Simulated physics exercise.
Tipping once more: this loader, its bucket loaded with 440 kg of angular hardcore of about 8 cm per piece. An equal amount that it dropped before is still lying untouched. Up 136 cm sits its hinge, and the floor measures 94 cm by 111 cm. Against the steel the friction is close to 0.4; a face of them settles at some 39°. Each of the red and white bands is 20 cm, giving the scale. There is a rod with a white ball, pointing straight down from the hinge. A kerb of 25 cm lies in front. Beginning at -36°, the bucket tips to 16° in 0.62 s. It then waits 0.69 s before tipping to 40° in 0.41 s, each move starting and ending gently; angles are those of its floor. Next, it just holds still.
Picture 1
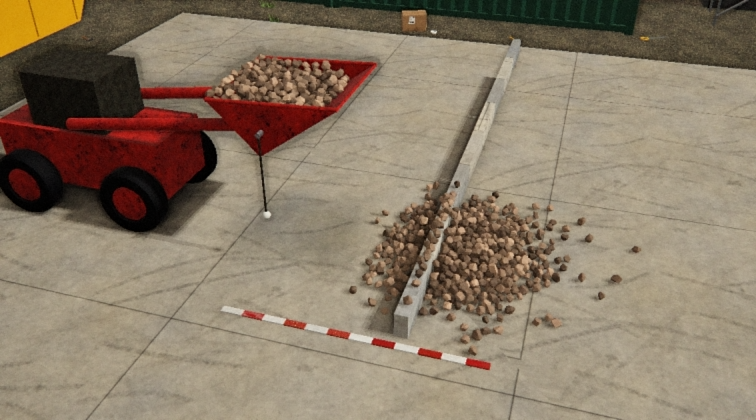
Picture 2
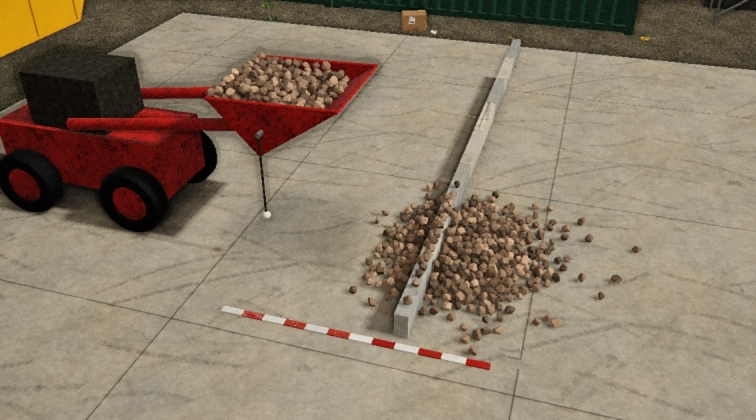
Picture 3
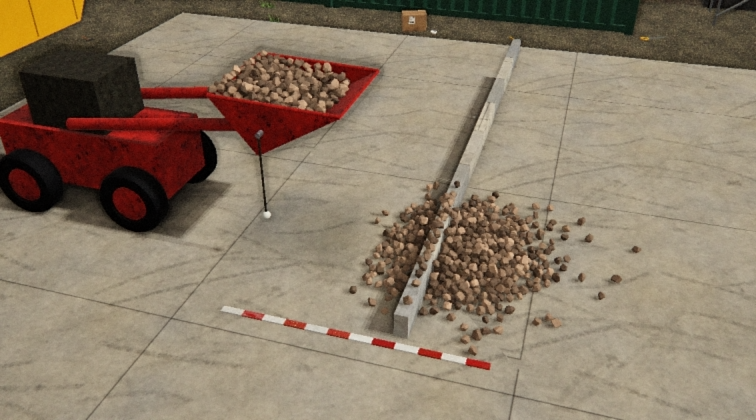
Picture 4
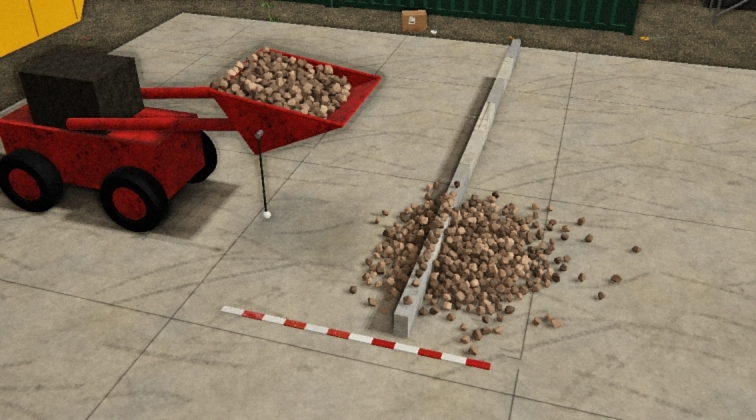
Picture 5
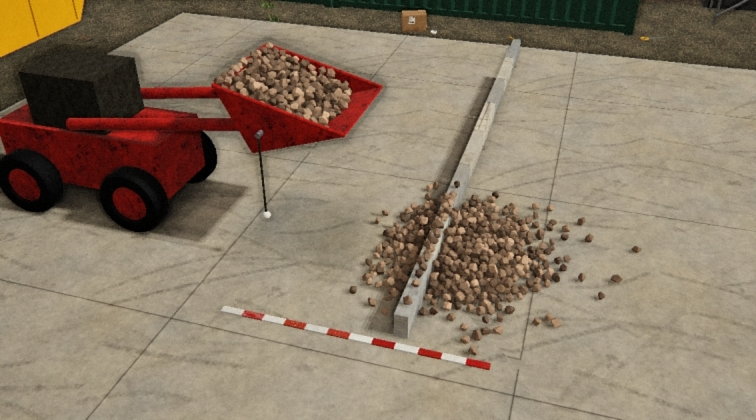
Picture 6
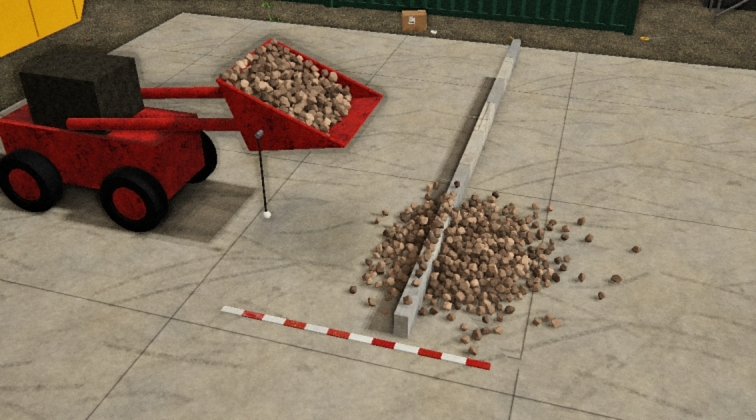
At first, a red loader on a concrete yard holds its raised bucket of brown stones tilted back, left of a long kerb with a heap of stones lying across it. Then the bucket gradually rotates forward, its front lip lowering to the right, while the loader and the heap stay still.
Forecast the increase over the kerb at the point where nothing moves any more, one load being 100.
I would say 0 per cent.
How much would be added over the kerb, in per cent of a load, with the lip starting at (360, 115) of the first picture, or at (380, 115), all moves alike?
First place about 0 %, second about 10 %.
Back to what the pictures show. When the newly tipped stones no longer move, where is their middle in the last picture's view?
Middle: Approx. (376, 232) px.
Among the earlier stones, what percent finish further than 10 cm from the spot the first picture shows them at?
Around 0 in a hundred.
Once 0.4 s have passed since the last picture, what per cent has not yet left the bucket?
Close to 100 in a hundred.
Then, 0.2 s after the last picture the floor is at 7°; in per cent of one load, 100 in the bucket, 26 on this side of the kerb, 74 over the kerb; the foremost stones are at (592, 266).
Then, 0.4 s after the last picture the floor is at 16°; in per cent of one load, 100 in the bucket, 26 on this side of the kerb, 74 over the kerb; the foremost stones are at (592, 266).
Then, 1.9 s after the last picture the floor is at 40°; in per cent of one load, 20 in the bucket, 106 on this side of the kerb, 74 over the kerb; the foremost stones are at (592, 266).
Then, 4.6 s after the last picture the floor is at 40°; in per cent of one load, 0 in the bucket, 126 on this side of the kerb, 74 over the kerb; the foremost stones are at (592, 266). Net gain over the kerb, 0.
